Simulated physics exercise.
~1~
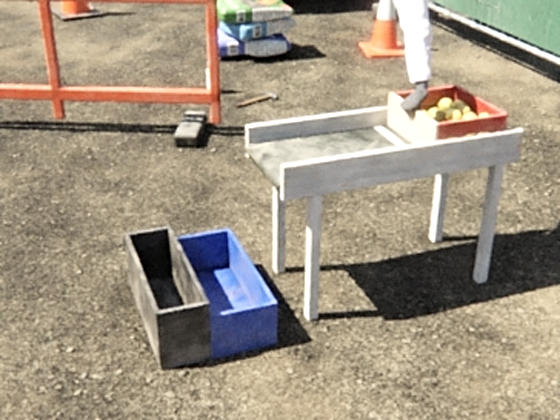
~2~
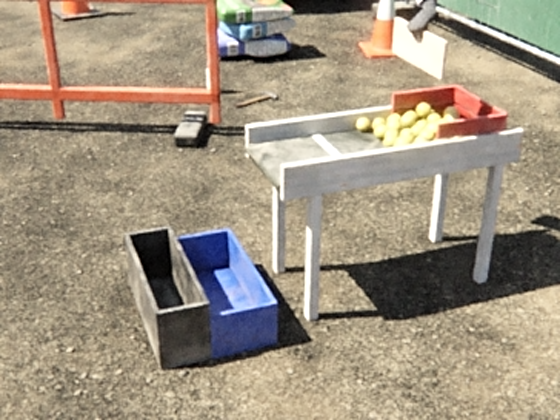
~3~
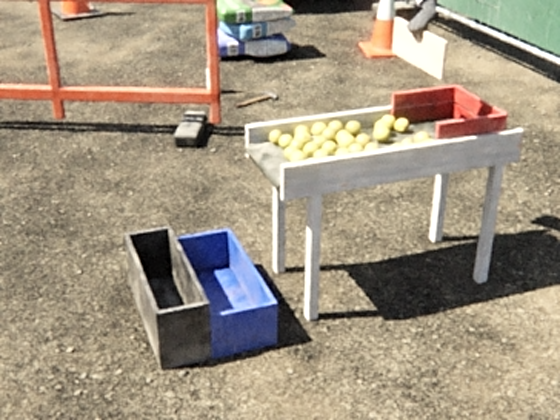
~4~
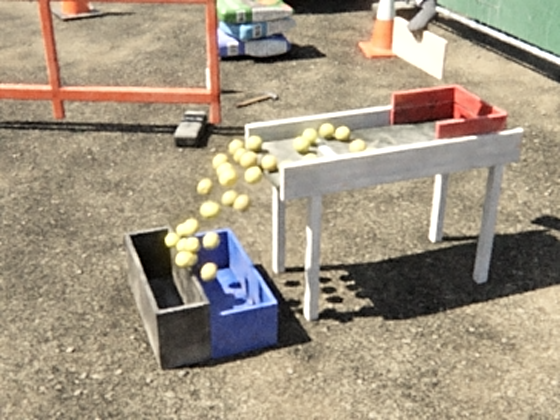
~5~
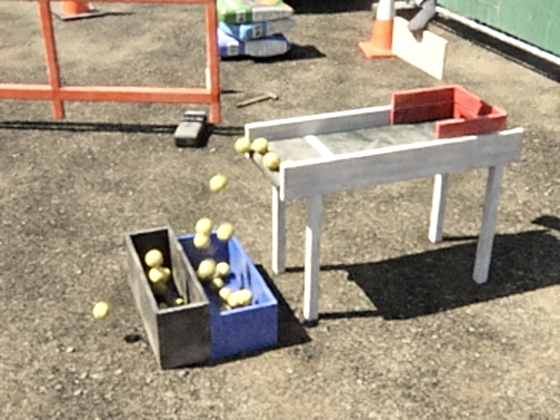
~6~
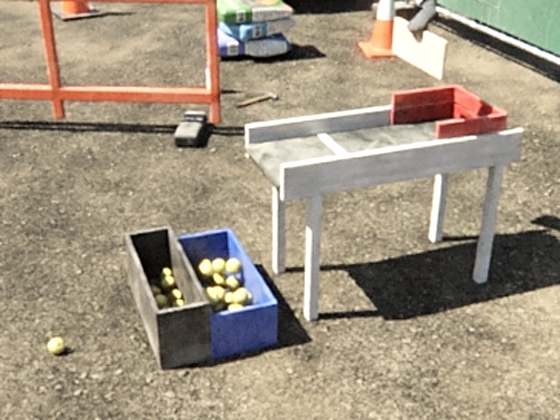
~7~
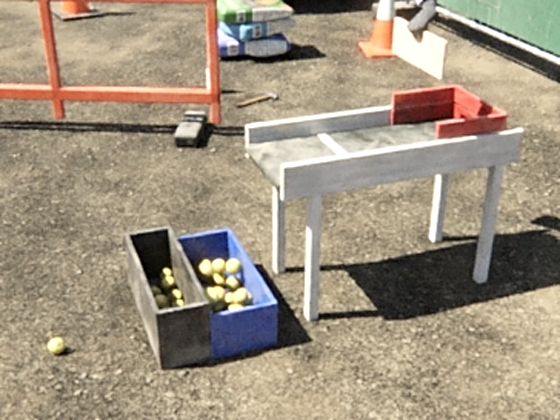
On a sunlit patch of rough ground, a gate lifted from a red pen and yellow apples rode a belt left, tumbling off its end into a blue tote and a black tub, while one bounced past and settled on the ground.
